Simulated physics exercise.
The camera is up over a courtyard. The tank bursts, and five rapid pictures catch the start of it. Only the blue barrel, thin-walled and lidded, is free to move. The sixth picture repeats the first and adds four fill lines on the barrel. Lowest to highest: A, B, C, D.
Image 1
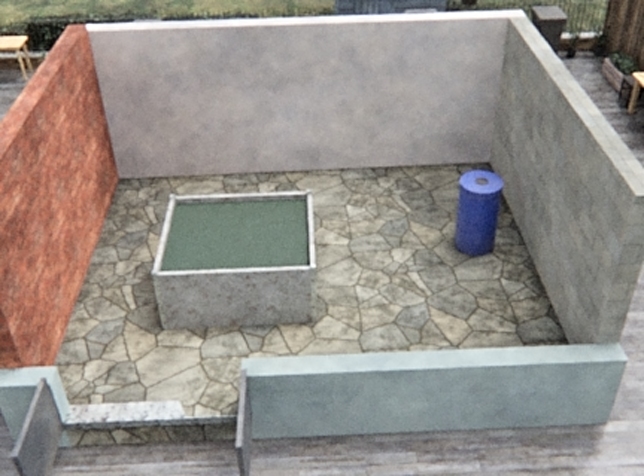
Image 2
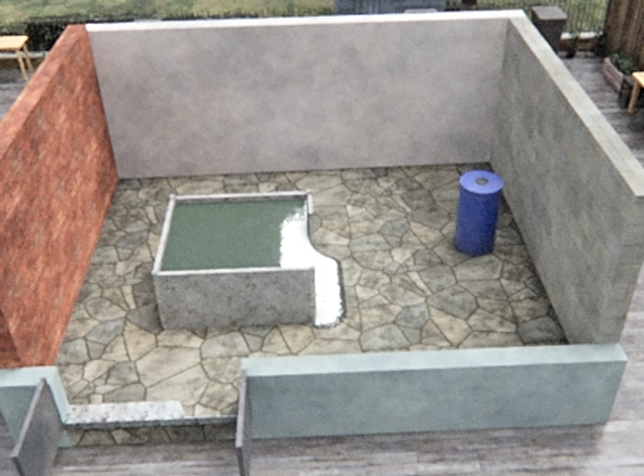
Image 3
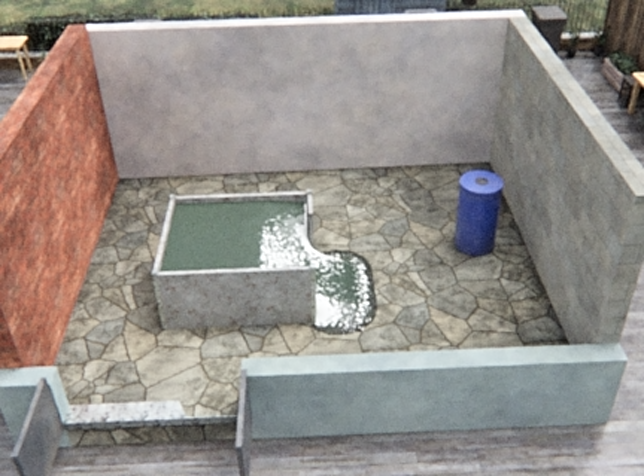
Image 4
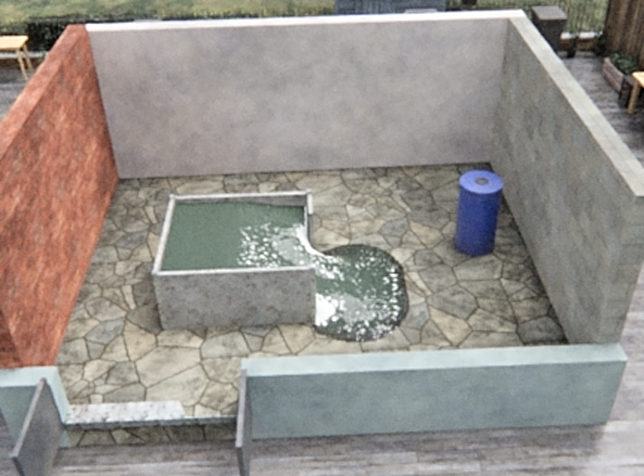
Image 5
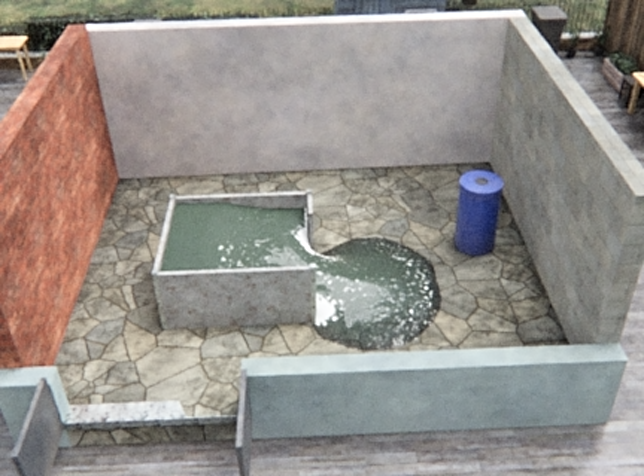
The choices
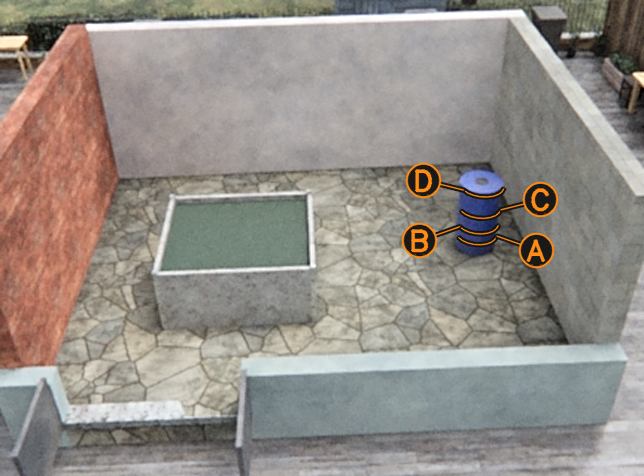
Green water poured through the right side of a raised square tank in a walled courtyard and spread across the stone floor in a widening, foamy puddle, while the blue barrel stood still.
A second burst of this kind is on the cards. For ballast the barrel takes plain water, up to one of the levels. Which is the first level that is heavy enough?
The answer is mark B.
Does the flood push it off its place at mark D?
No, not at all.
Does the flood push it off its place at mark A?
Yes.
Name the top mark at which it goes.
A.
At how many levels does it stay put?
Three.
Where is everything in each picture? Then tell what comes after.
Lid of the blue barrel at (482, 182); tank full, its middle at (238, 235); open gate at (150, 366).
Water covers 2 % of the ground and is seen nearest the barrel at (331, 259).
Water covers 4 % of the ground and is seen nearest the barrel at (362, 266).
Water covers 7 % of the ground and is seen nearest the barrel at (386, 256).
Lid of the blue barrel at (482, 182); water covers 11 % of the ground and is seen nearest the barrel at (423, 264).
On the marked copy, A at (480, 244); B at (481, 233); C at (484, 218); D at (486, 197); from the bottom up A, B, C, D.
For mark A, it is pushed about twice its own width away.
For mark B, it does not move.
For mark C, it does not move.
For mark D, it does not move.
